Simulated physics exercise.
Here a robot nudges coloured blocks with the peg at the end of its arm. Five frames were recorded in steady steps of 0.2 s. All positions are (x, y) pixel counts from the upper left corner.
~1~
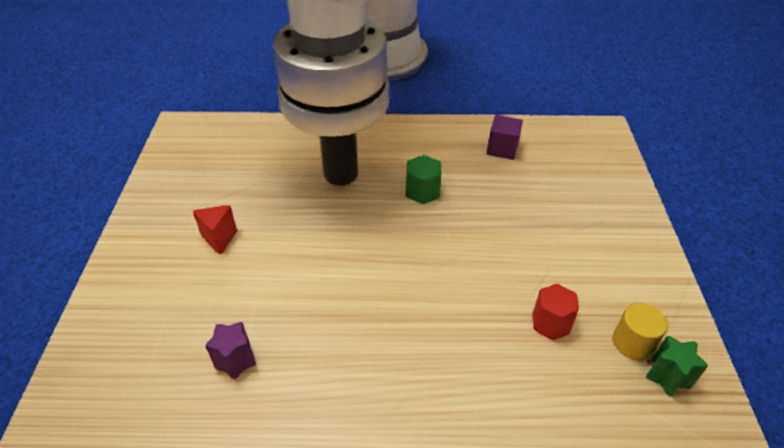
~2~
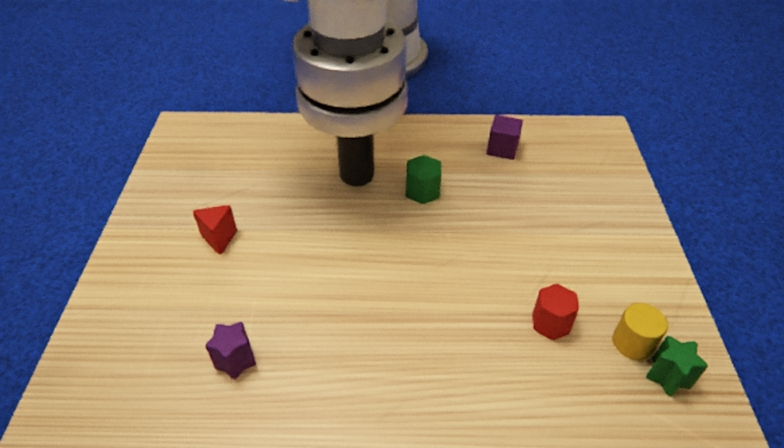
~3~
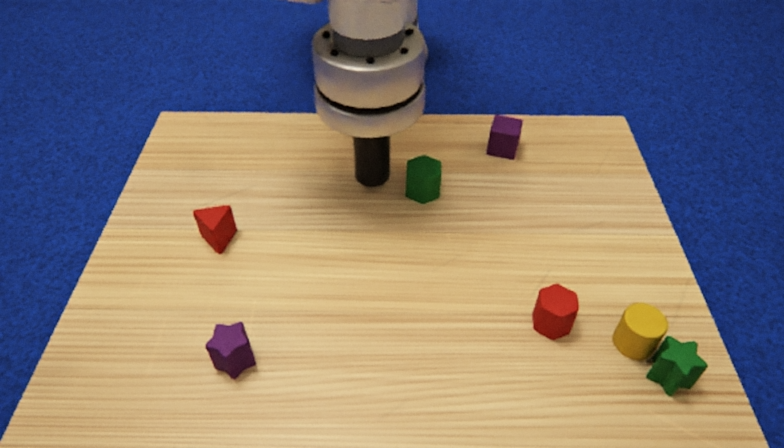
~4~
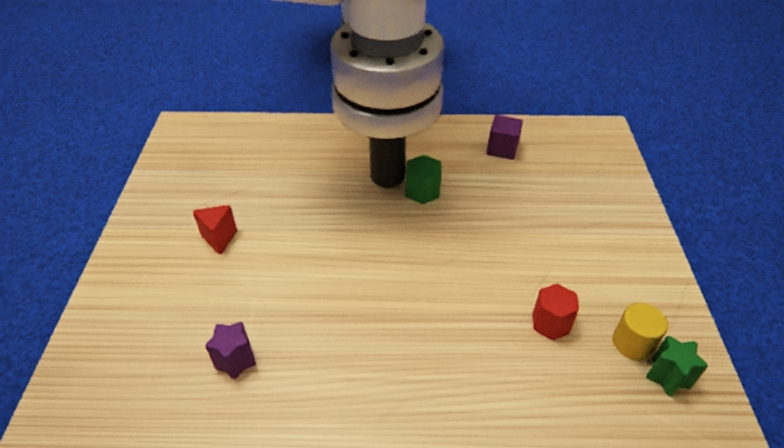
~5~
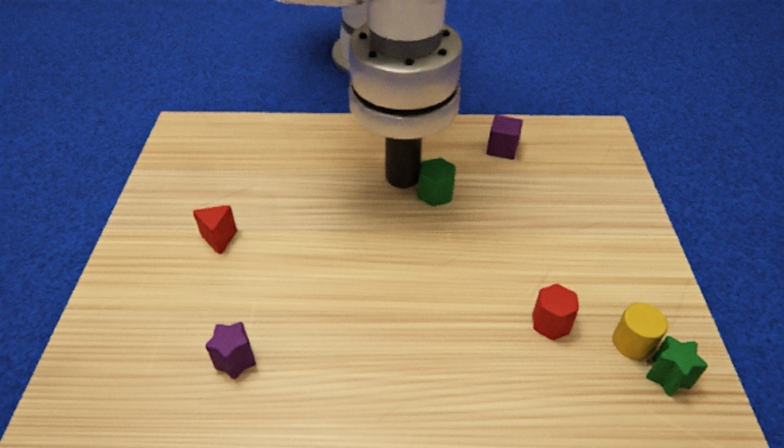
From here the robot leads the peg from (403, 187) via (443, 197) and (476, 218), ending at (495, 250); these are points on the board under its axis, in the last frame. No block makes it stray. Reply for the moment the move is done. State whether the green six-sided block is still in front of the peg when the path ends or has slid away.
The peg has lost it.
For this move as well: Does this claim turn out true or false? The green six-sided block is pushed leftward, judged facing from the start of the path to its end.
This is true.
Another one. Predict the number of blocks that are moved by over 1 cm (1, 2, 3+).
Count: One.
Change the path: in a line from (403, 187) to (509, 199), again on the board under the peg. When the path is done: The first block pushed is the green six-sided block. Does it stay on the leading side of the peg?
Most likely the green six-sided block stays ahead.
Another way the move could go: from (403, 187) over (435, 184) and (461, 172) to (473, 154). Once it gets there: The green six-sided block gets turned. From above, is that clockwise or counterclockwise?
Spin direction: Clockwise.
On the path given first. One third of the way, peg at (444, 188); green six-sided block at (481, 179).
Two thirds of the way, peg at (478, 210); green six-sided block at (516, 189), turned 25° anticlockwise.
At the end, peg at (497, 241); green six-sided block at (517, 189), turned 30° anticlockwise; red six-sided block still.
